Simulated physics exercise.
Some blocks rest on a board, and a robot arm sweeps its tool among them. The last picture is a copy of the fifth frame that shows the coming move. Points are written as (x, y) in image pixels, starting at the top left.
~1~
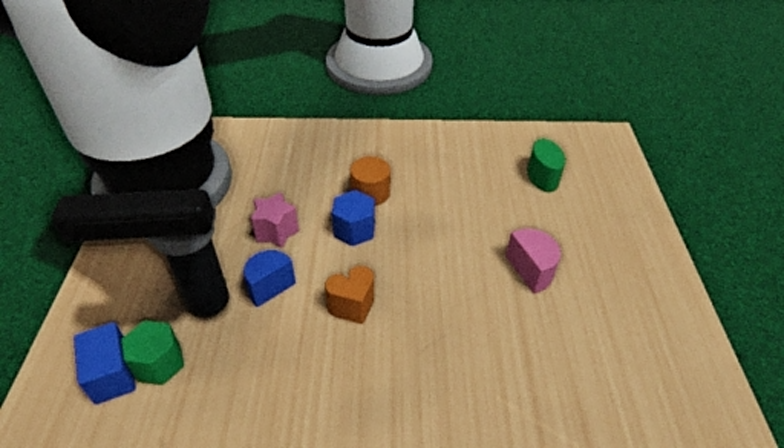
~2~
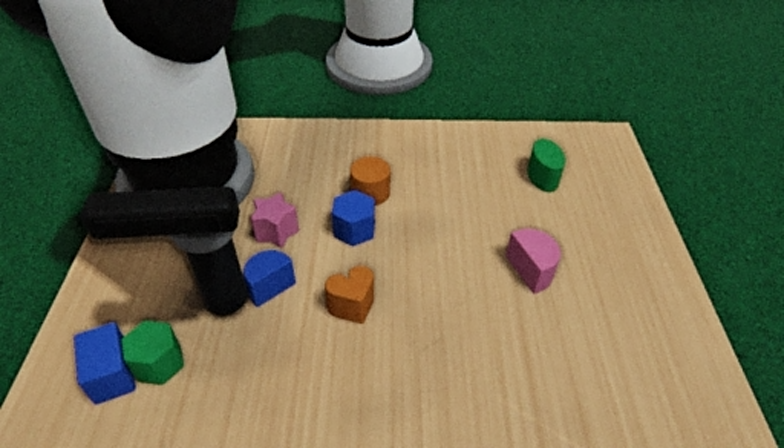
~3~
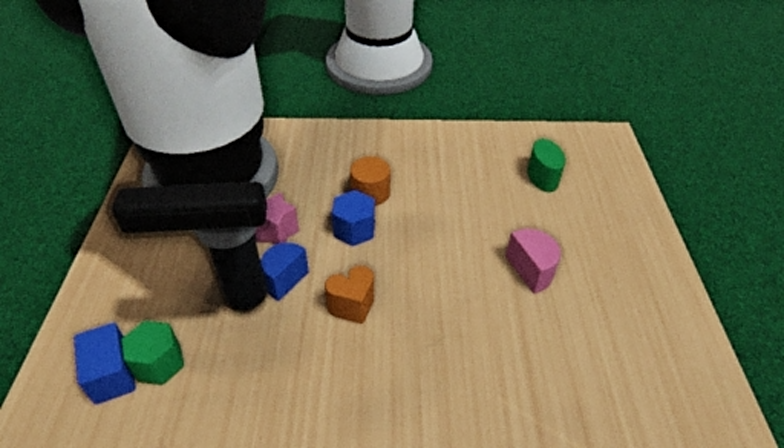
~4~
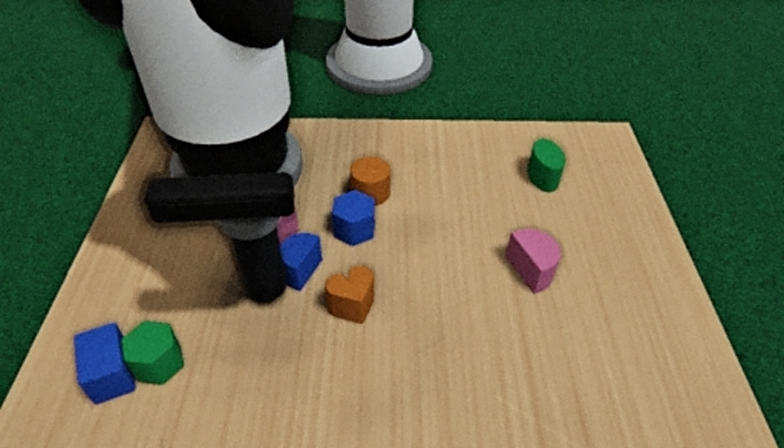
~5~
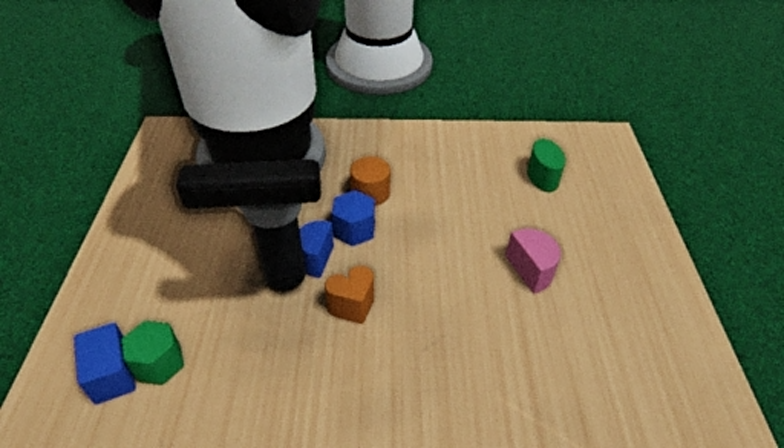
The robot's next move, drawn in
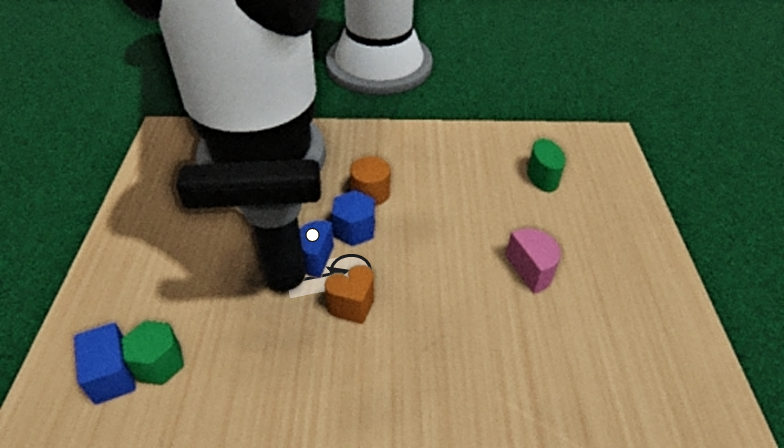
A white and black robot arm reaches over a light wooden board on a green surface, seen from above by a still camera. A blue cube and green block sit lower left, pink, blue and orange blocks cluster near the middle, and green and pink ones rest at right. The arm sweeps rightward, pushing the blue half-round block right and slightly upward while hiding the pink star.
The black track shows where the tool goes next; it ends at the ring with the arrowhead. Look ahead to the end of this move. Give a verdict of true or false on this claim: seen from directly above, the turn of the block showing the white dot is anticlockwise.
True.
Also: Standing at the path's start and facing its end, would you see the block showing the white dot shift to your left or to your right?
It slides leftward.
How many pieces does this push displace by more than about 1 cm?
The count is two.
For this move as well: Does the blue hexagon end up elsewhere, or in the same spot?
In the end it has been moved.
The line goes from (287, 283) to (351, 270); the dot is on the blue half-round block.
Halfway along, tool at (319, 269); blue half-round block at (331, 225), turned 45° anticlockwise; blue hexagon at (354, 202), turned 15° clockwise.
At the end, tool at (350, 263); blue half-round block at (343, 219), turned 100° anticlockwise; orange heart-shaped block unmoved; blue hexagon at (357, 195), turned 20° clockwise.
